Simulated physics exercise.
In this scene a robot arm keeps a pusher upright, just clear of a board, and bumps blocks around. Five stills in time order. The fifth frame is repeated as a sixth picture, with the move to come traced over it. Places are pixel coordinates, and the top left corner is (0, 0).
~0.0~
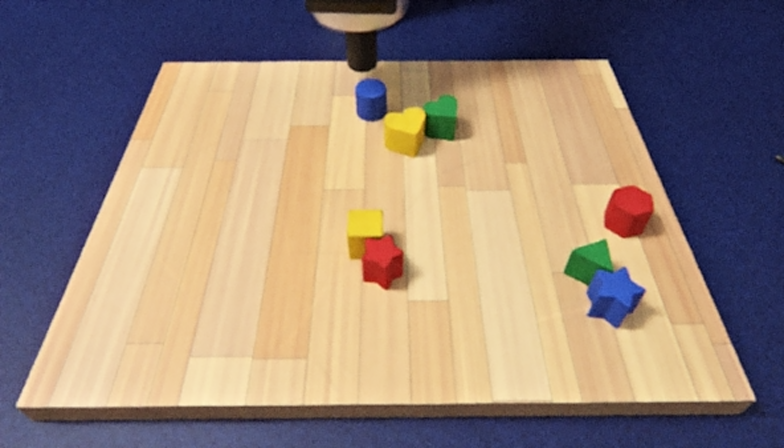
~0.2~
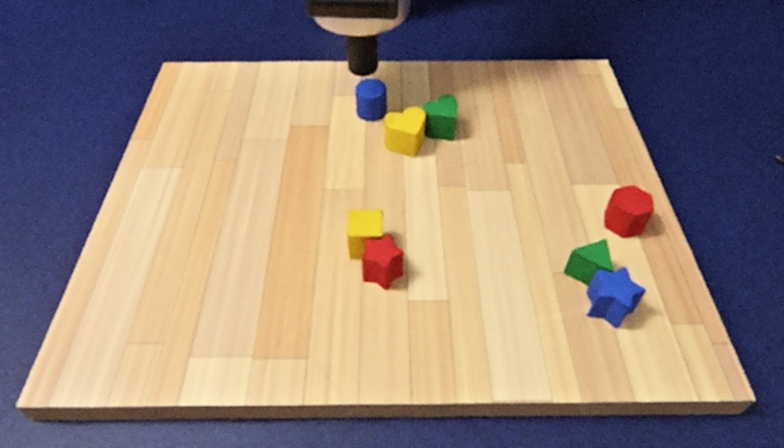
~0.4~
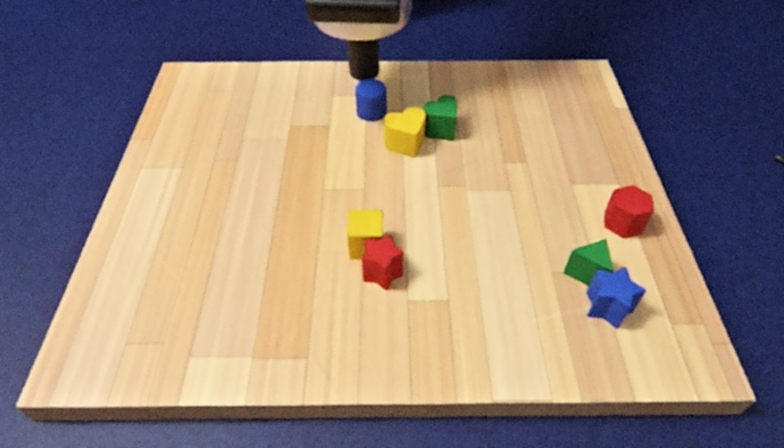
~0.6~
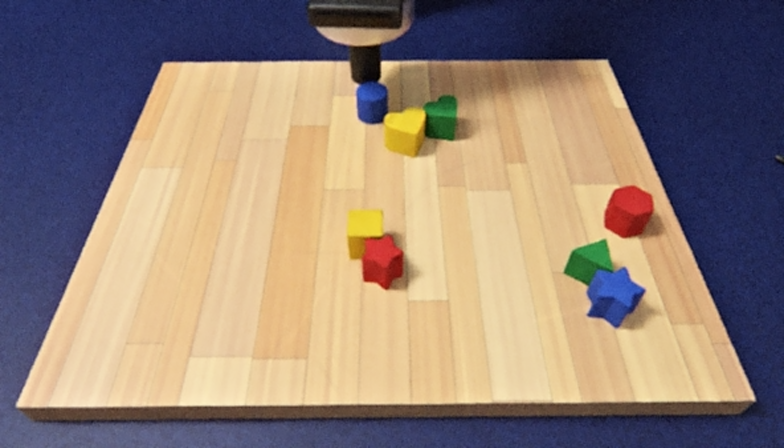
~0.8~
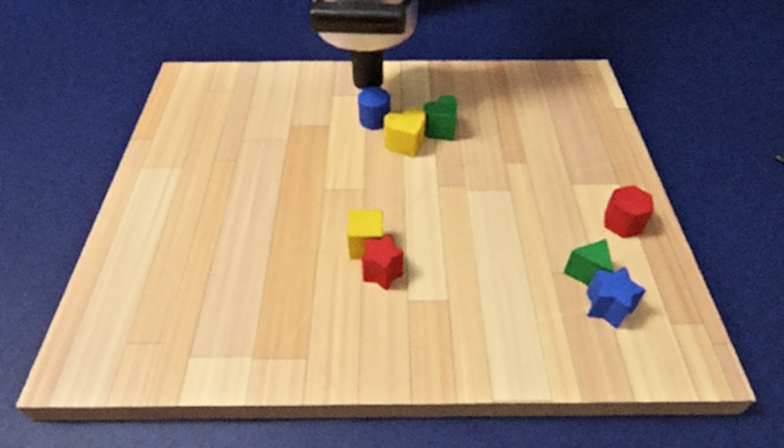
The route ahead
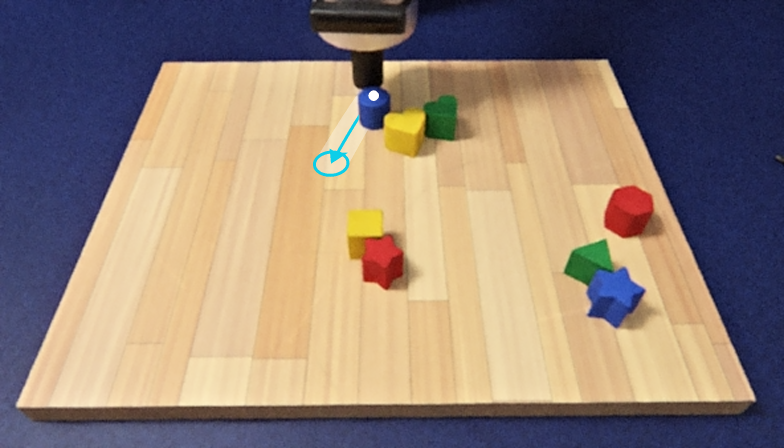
The footage shows coloured blocks on a wooden board as a dark pusher above the blue disc edges downward and slightly right, then nudges the disc a short way toward the yellow heart block, while the other blocks stay still.
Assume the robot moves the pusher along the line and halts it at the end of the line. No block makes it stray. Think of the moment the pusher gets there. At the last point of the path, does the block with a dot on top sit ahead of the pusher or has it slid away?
At the end of the path, the pusher has already lost the block with a dot on top, which lies beside or behind it.
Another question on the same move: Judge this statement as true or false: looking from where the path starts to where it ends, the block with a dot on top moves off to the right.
It is false.
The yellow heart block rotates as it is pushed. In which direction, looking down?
It is turned anticlockwise.
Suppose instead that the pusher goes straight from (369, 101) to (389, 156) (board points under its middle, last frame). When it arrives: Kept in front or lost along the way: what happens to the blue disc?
It sits in front of the pusher.
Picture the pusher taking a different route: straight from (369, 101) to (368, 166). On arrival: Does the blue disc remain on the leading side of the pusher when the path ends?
I expect so.
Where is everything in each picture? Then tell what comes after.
Lower end of the pusher at (362, 65), tops of blocks, blue disc at (371, 87), yellow heart block at (407, 120), green heart block at (443, 106), in the first frame.
Pusher at (363, 69), blocks as before, in the second frame.
Pusher at (364, 74), blocks as before, in the third frame.
Pusher at (366, 78), blue disc at (372, 90), in the fourth frame.
Pusher at (368, 83), blue disc at (374, 96), yellow heart block at (407, 120), green heart block at (443, 106), in the fifth frame.
The drawn path runs from (369, 101) directly to (331, 163); the dot is on the blue disc.
What follows on the original path. One third of the way, pusher at (355, 103); blue disc at (372, 114).
Two thirds of the way, pusher at (343, 123); blue disc at (371, 128); yellow heart block at (410, 123), turned 20° anticlockwise.
At the end, pusher at (329, 145); blue disc at (368, 134); yellow heart block at (410, 123), turned 20° anticlockwise; green heart block not moved.
